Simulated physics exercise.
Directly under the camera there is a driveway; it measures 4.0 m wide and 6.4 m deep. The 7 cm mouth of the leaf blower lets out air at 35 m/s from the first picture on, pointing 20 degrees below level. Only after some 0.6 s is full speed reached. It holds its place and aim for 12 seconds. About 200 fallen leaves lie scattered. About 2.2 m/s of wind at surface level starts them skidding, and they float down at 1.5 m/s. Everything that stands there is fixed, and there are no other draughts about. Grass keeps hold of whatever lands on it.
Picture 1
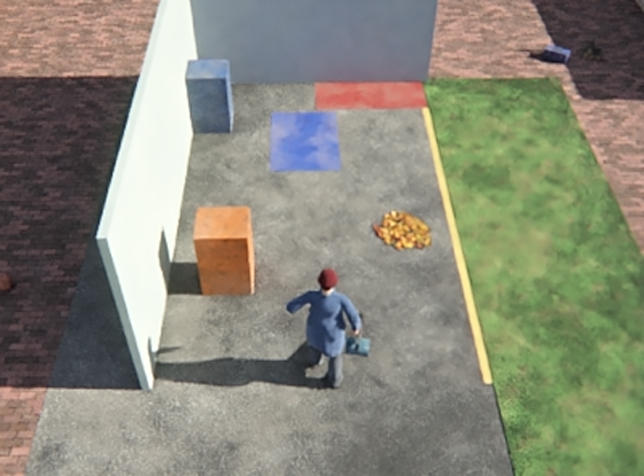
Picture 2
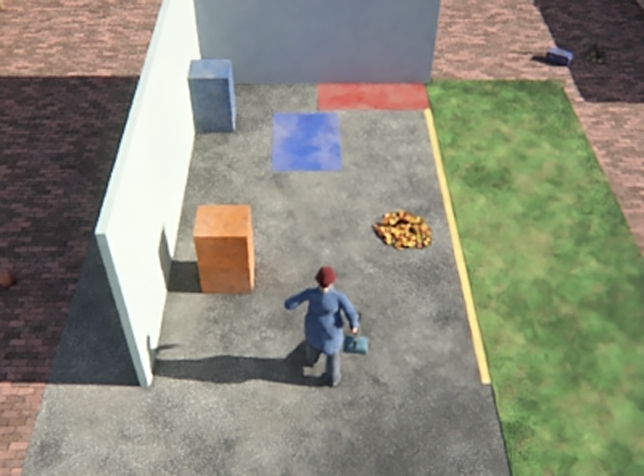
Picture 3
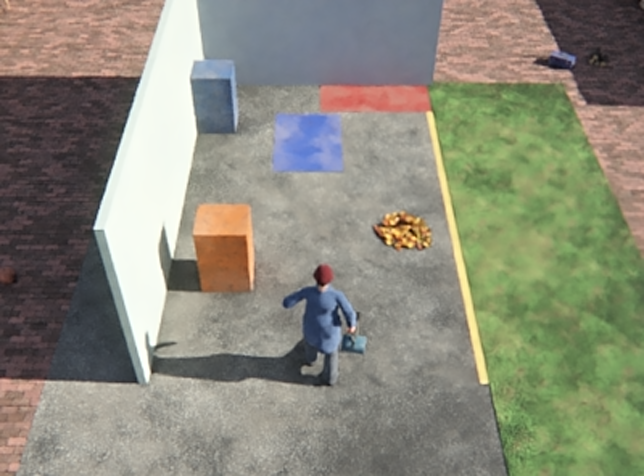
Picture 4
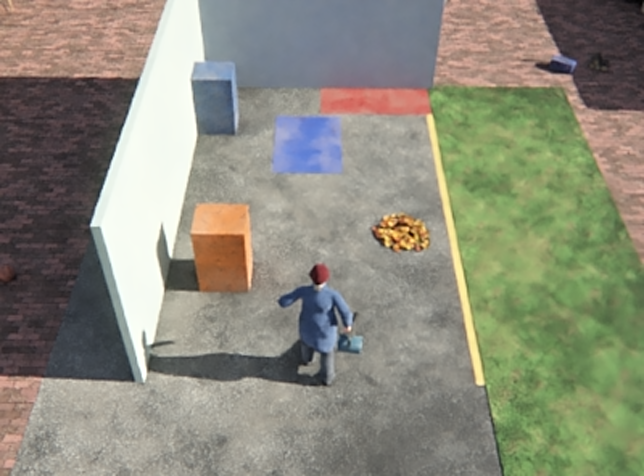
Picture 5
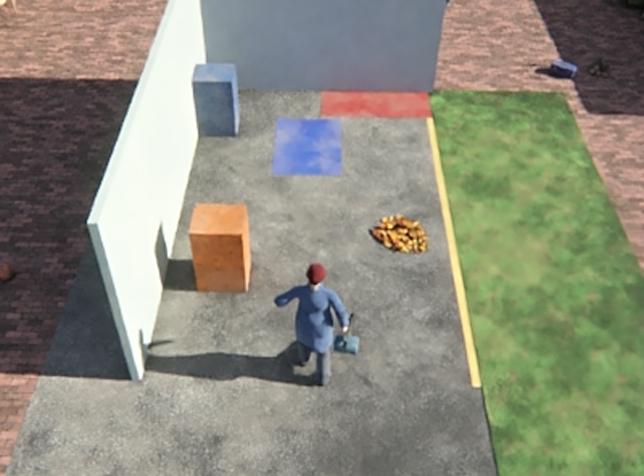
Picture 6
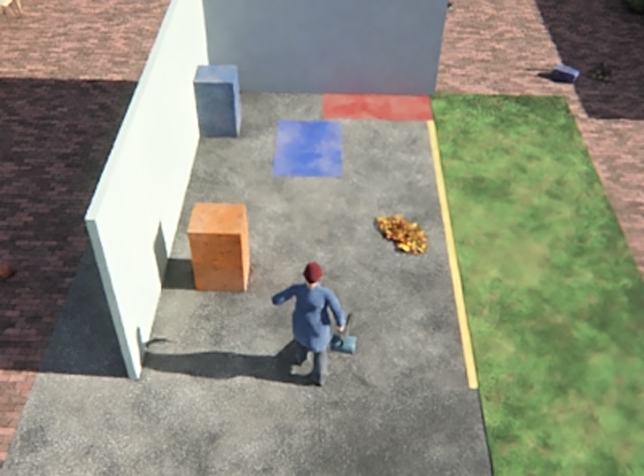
A paved driveway bordered by brick on the left and grass on the right is seen from high above, with pale walls on two sides. A figure in a blue coat and red cap stands near an orange bin, a blue-grey bin, blue and red patches, a yellow line and a leaf pile. The view drifts slightly while the figure holds a blower, and lastly some leaves shift.
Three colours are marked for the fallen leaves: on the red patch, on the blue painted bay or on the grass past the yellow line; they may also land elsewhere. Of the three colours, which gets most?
It is yellow that takes the most.
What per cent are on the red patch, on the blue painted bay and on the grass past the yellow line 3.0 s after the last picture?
About 3 per cent red, 0 per cent blue and 40 per cent yellow.
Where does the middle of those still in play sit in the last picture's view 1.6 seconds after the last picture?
Their middle sits roughly at (443, 171) in the last view.
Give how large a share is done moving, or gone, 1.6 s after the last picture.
That works out to some 40 %.
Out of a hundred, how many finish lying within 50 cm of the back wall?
Estimate: Around 4 percent.
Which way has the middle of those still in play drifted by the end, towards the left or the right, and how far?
I'd say a right-hand move of around 0.8 m.
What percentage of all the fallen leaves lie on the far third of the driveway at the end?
It comes out near 10 in a hundred.
Then, 1.6 s after the last picture, 58 % are on the move or not yet settled, 0 % are on the red patch, 30 % on the grass past the yellow line and 0 % on the blue painted bay; the middle of those still in play is near (443, 171).
Then, 3.0 s after the last picture, 24 % are on the move or not yet settled, 3 % are on the red patch, 44 % on the grass past the yellow line and 0 % on the blue painted bay; the middle of those still in play is near (444, 167).
Then, 5.8 s after the last picture, 12 % are on the move or not yet settled, 7 % are on the red patch, 50 % on the grass past the yellow line and 0 % on the blue painted bay; the middle of those still in play is near (444, 167).
Then, 11.1 s after the last picture, at the end, 9 % are on the red patch, 52 % on the grass past the yellow line and 0 % on the blue painted bay; the middle of those still in play is near (444, 167).
